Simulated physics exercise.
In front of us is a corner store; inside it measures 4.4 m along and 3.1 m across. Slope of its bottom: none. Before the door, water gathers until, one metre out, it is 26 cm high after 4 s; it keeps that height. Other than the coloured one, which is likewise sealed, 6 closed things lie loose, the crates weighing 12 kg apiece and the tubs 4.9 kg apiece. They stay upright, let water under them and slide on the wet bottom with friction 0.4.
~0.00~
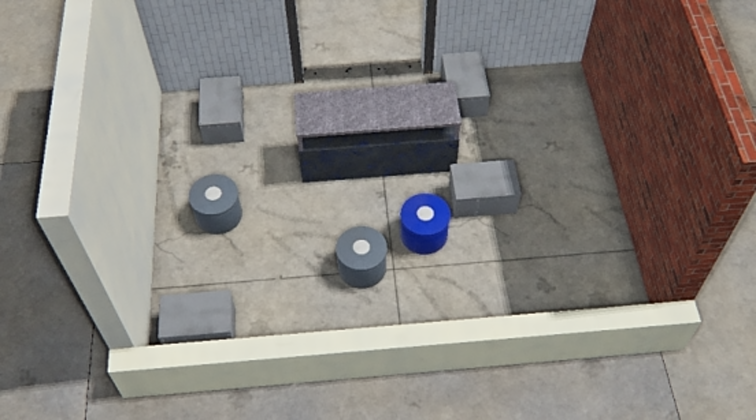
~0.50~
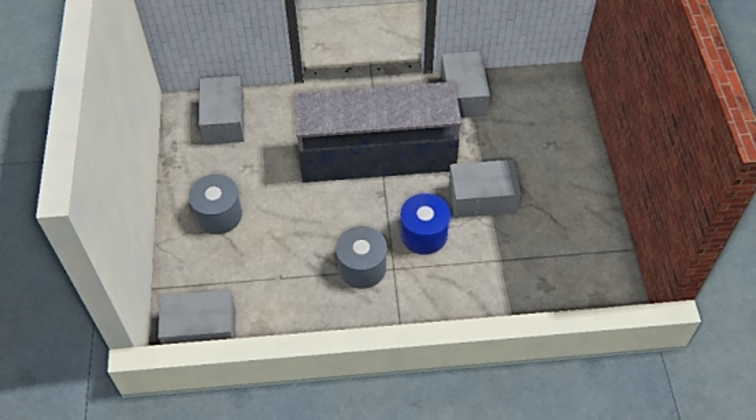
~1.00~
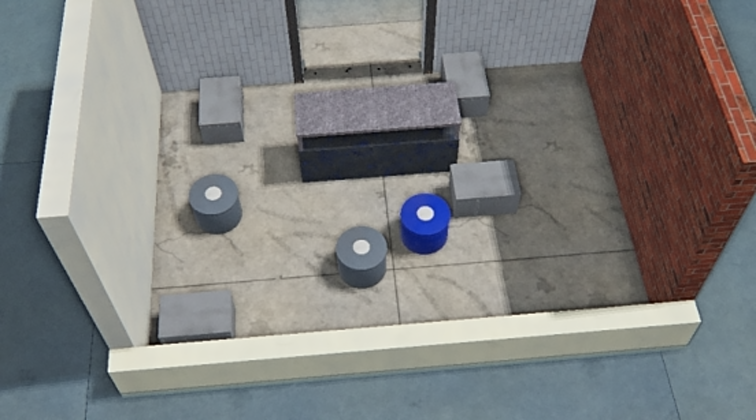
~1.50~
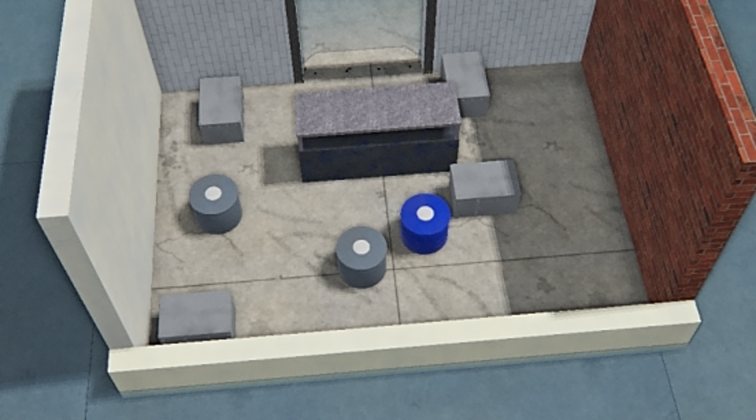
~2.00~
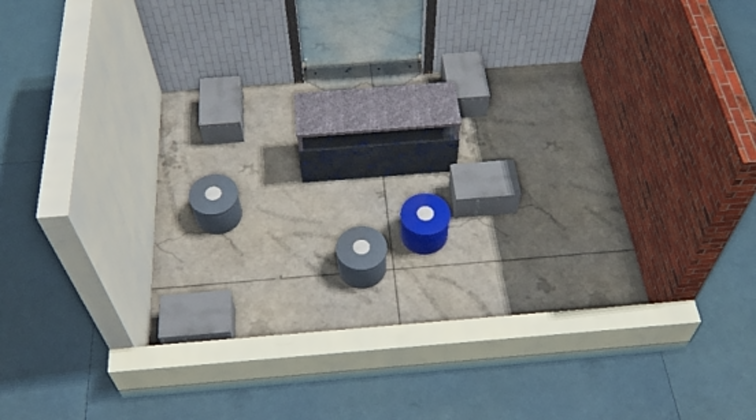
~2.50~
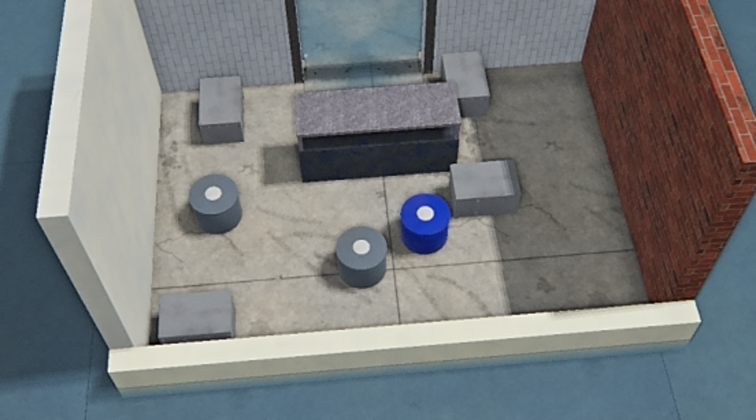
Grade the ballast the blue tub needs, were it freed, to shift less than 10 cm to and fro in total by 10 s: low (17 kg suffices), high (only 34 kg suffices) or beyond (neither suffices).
Grade: High.
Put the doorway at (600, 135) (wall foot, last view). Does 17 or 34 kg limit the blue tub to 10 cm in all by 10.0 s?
I'd say you need the heavier one.
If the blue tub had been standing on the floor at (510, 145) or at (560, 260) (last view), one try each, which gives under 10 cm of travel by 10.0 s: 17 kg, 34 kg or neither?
The first try gives success with heavier only; the second gives success with heavier only.
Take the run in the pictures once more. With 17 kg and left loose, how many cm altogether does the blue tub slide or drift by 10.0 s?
40 cm, roughly.
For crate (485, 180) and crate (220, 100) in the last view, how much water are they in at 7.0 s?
1 and 12 cm.
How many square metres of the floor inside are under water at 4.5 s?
Flooded: Near 5.5 m2.
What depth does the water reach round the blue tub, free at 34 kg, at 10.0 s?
Close to 8 cm deep.
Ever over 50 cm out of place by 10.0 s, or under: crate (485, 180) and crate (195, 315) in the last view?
The first is within the mark and the second is beyond the mark.
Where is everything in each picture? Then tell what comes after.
The blue tub at (425, 214), on the bottom; 0.0 m2 under water; 0 of 7 have shifted, in the first picture.
The blue tub at (425, 214), on the bottom; 0.0 m2 under water; 0 of 7 have shifted, in the second picture.
The blue tub at (425, 214) rests on the ground; water covers 0.0 m2; 0 of 7 have shifted, in the third picture.
The blue tub at (425, 214) rests on the ground; 0.0 m2 under water; 0 of 7 have shifted, in the fourth picture.
The blue tub at (425, 214), on the bottom; 0.1 m2 under water; 0 of 7 have shifted, in the fifth picture.
The blue tub at (425, 214), on the bottom; 0.7 m2 under water; 0 of 7 have shifted, in the sixth picture.
After 3.5 s the blue tub would be 0 cm from its start with 17 kg and 0 cm from its start with 34 kg; 0 cm of water round it then.
After 4.5 s the blue tub would be 0 cm from its start with 17 kg and 0 cm from its start with 34 kg; 0 cm of water round it then.
After 7.0 s the blue tub would be 0 cm from its start with 17 kg and 0 cm from its start with 34 kg; 0 cm of water round it then.
After 10.0 s the blue tub would be 39 cm from its start with 17 kg and 1 cm from its start with 34 kg; 8 cm of water round it then.
